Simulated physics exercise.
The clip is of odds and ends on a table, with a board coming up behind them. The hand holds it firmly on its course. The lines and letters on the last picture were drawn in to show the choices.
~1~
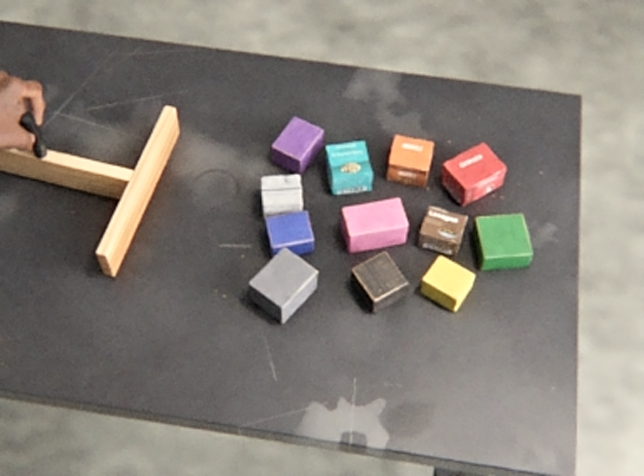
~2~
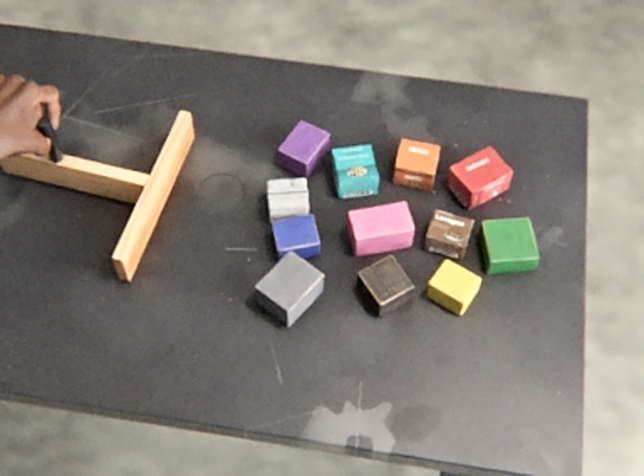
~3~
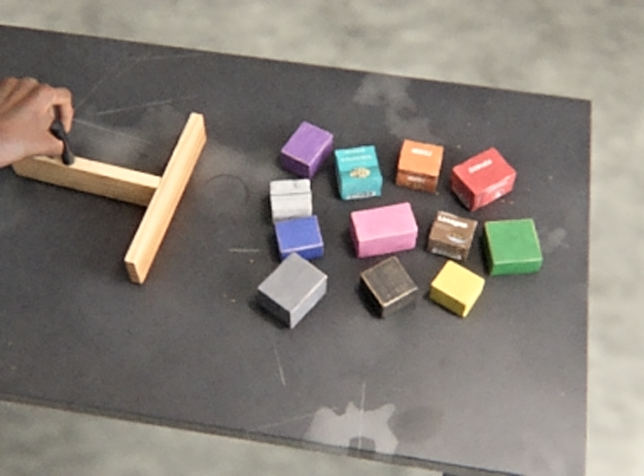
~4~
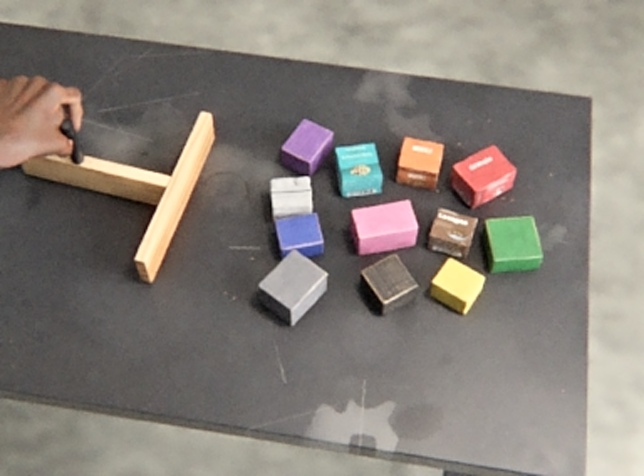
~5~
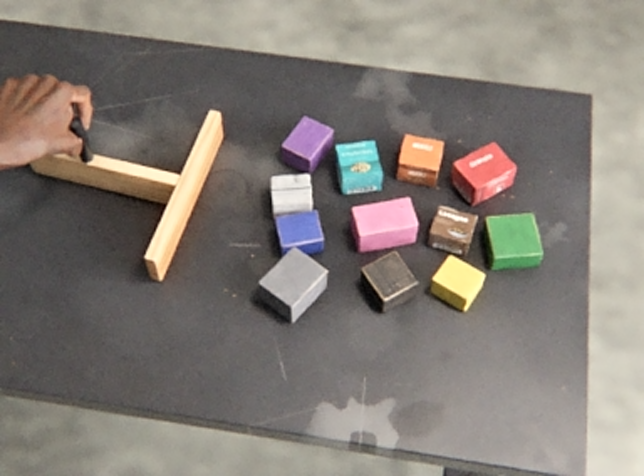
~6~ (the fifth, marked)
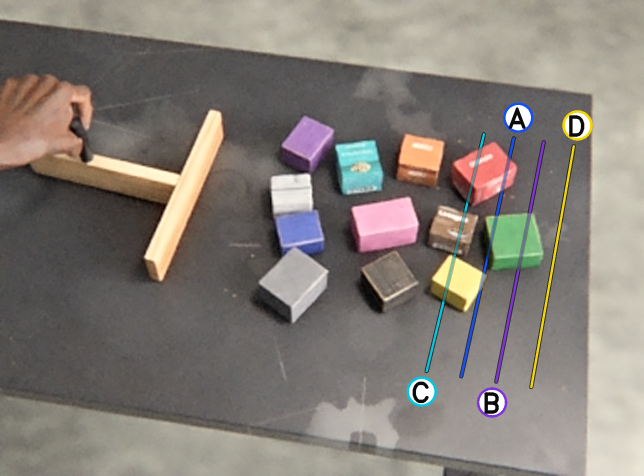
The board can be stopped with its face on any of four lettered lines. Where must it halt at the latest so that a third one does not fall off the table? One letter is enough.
Up to line C.
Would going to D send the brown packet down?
Yes.
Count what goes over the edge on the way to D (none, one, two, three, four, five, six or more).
Six or more.
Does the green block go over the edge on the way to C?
Yes.
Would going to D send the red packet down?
Yes.
On the marked copy, A at (490, 248); B at (522, 253); C at (458, 244); D at (554, 257).
Taking C. A third of the way, board (280, 195); purple block (328, 148); turquoise packet (365, 170).
Two thirds of the way, board (379, 209); green block (550, 250); red packet (540, 173).
When it is over, board (457, 219); green block over the edge; brown packet (582, 251); one fallen.
As for the rest, A drops three; B drops five; D drops seven.
